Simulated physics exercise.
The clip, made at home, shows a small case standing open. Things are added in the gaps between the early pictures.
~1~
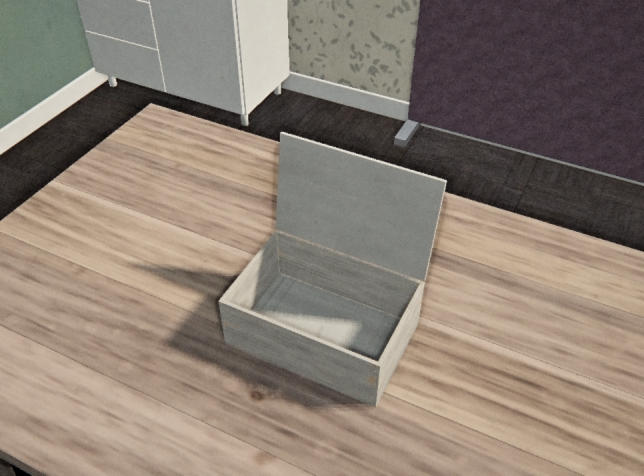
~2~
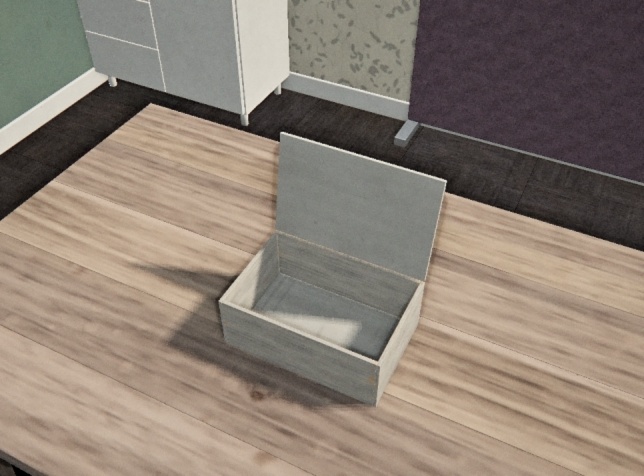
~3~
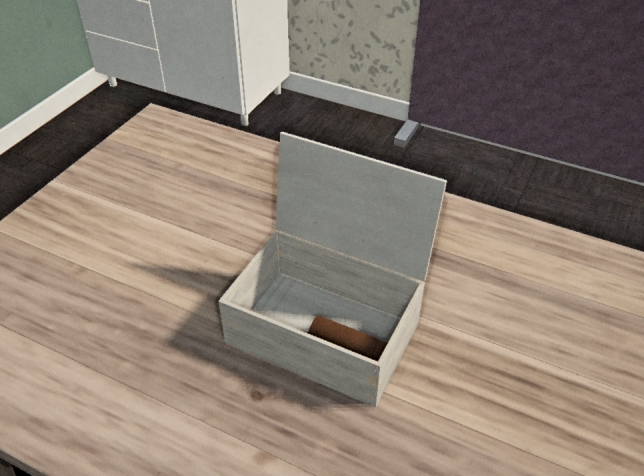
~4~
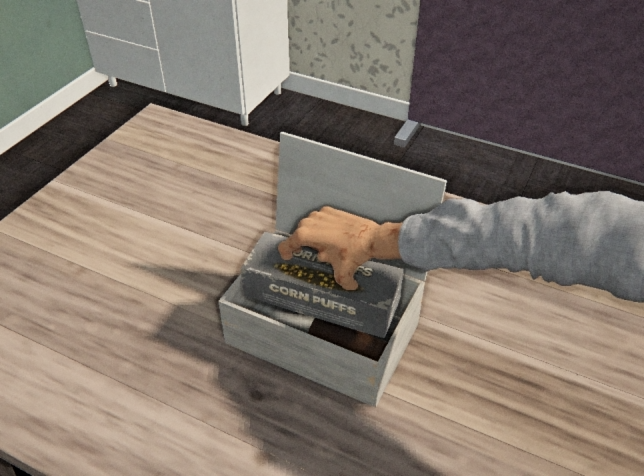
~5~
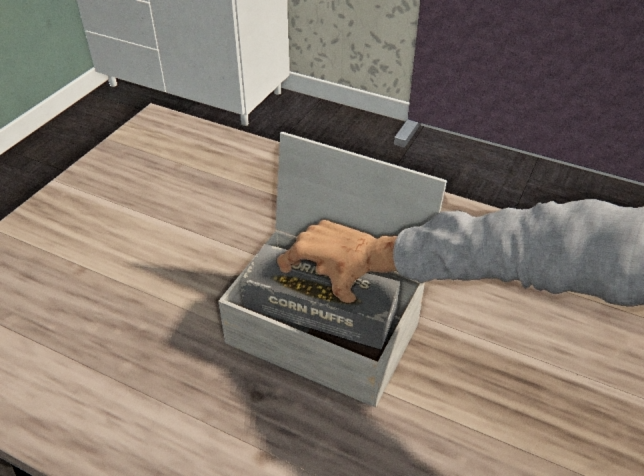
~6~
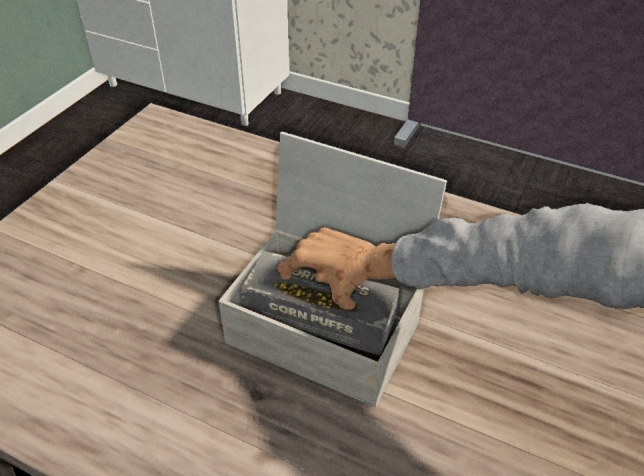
A grey carton is lowered by a hand into an open case holding a brown object.
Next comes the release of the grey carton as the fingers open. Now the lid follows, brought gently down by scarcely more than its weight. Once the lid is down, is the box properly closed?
Yes, the box is closed.
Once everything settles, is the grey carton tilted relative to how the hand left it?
The grey carton ends up tilted.
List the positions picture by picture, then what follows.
In the first picture, the last thing is not in view yet.
In the second picture, the last thing is not in view yet.
In the third picture, the last thing is not in view yet; brown shaker (349, 343).
The fourth picture shows on its way; grey carton (322, 283); brown shaker (349, 343).
The fifth picture shows on its way; grey carton (320, 295).
The sixth picture shows put in, still held; grey carton (320, 301).
Then, 0.90 s after the last picture, lid starting down; grey carton on its side near (330, 296); brown shaker rolled about its own width.
Then, 1.60 s after the last picture, lid 56° above the rim; grey carton on its side near (330, 296); brown shaker rolled about its own width.
Then, 1.90 s after the last picture, lid 17° above the rim; grey carton on its side near (330, 296); brown shaker rolled about its own width.
At rest, lid shut; tipped over in the box, grey carton; moved from the start, brown shaker. Seen from the same camera at the end, grey carton near (330, 296).
